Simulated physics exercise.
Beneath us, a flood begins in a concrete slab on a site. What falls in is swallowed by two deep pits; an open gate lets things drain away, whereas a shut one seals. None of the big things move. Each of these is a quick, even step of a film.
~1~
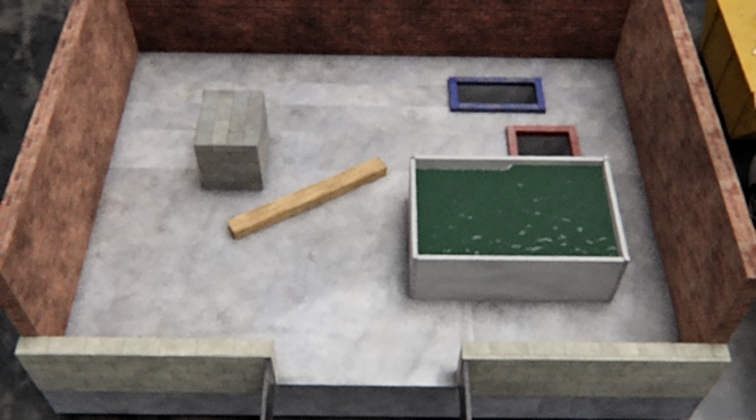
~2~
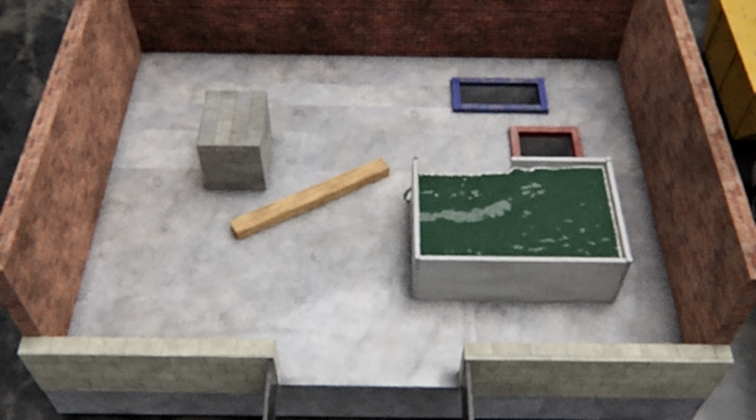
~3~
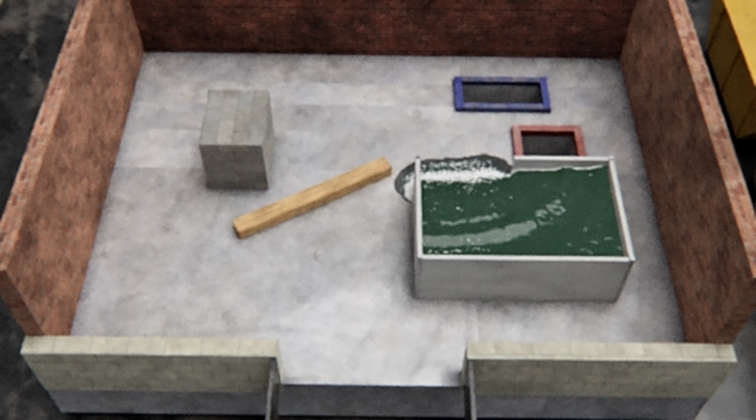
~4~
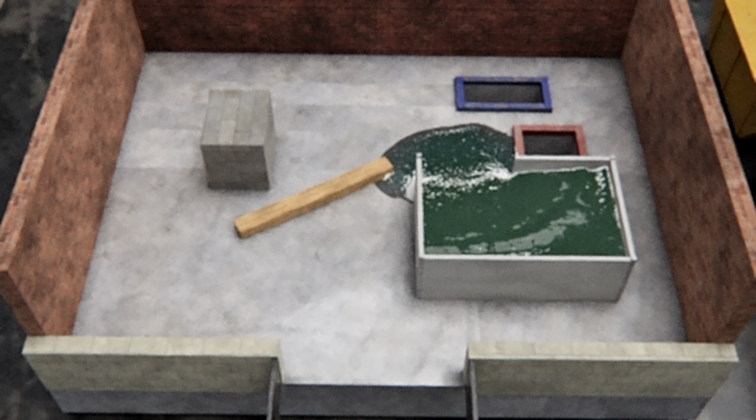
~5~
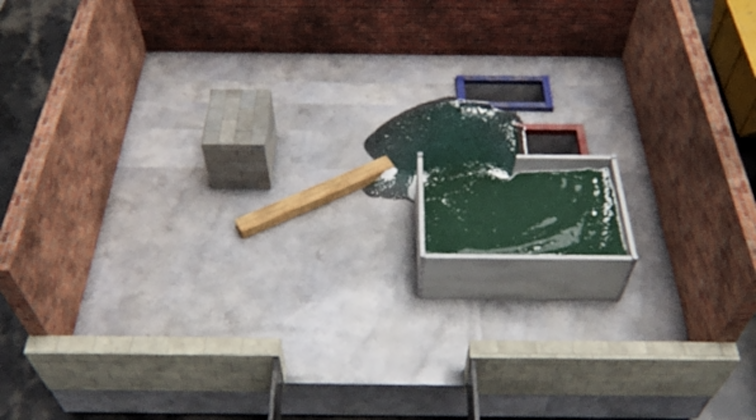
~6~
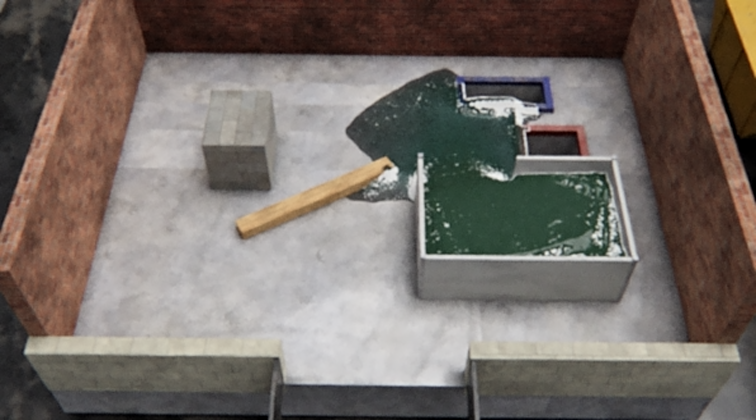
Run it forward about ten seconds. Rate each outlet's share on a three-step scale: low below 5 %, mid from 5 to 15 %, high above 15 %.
Scale: Gate - low, red pit - low, blue pit - high.
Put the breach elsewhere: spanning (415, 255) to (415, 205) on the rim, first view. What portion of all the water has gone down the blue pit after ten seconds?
For blue, it comes to 0 percent.
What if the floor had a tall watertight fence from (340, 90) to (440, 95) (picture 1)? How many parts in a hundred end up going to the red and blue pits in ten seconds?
Shares in percent - red: 0; blue: 25.
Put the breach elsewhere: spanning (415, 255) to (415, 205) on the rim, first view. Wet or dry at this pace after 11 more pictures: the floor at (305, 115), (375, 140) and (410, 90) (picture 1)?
In the order asked: Out of reach, out of reach, out of reach.
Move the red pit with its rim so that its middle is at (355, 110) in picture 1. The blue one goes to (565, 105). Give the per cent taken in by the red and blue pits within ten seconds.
For red, 10 in a hundred; for blue, 14 in a hundred.
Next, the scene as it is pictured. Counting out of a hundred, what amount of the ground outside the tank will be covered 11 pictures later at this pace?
My estimate is close to 35 per cent.
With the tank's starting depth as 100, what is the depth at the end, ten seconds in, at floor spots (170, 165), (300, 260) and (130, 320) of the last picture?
Taking the places in turn, I get roughly 8, 2 and 12 percent.
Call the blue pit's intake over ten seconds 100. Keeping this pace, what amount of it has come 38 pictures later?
By my reckoning, 100 percent.
A moment on, water covers 25 % of the floor; the gate 0 %, the red pit 0 %, the blue pit 6 %.
Next, water covers 35 % of the floor; the gate 0 %, the red pit 0 %, the blue pit 11 %.
Then, water covers 45 % of the floor; the gate 0 %, the red pit 1 %, the blue pit 17 %.
Later, water covers 75 % of the floor; the gate 0 %, the red pit 1 %, the blue pit 20 %.
In the end, water covers 95 % of the floor; the gate 2 %, the red pit 1 %, the blue pit 20 %.
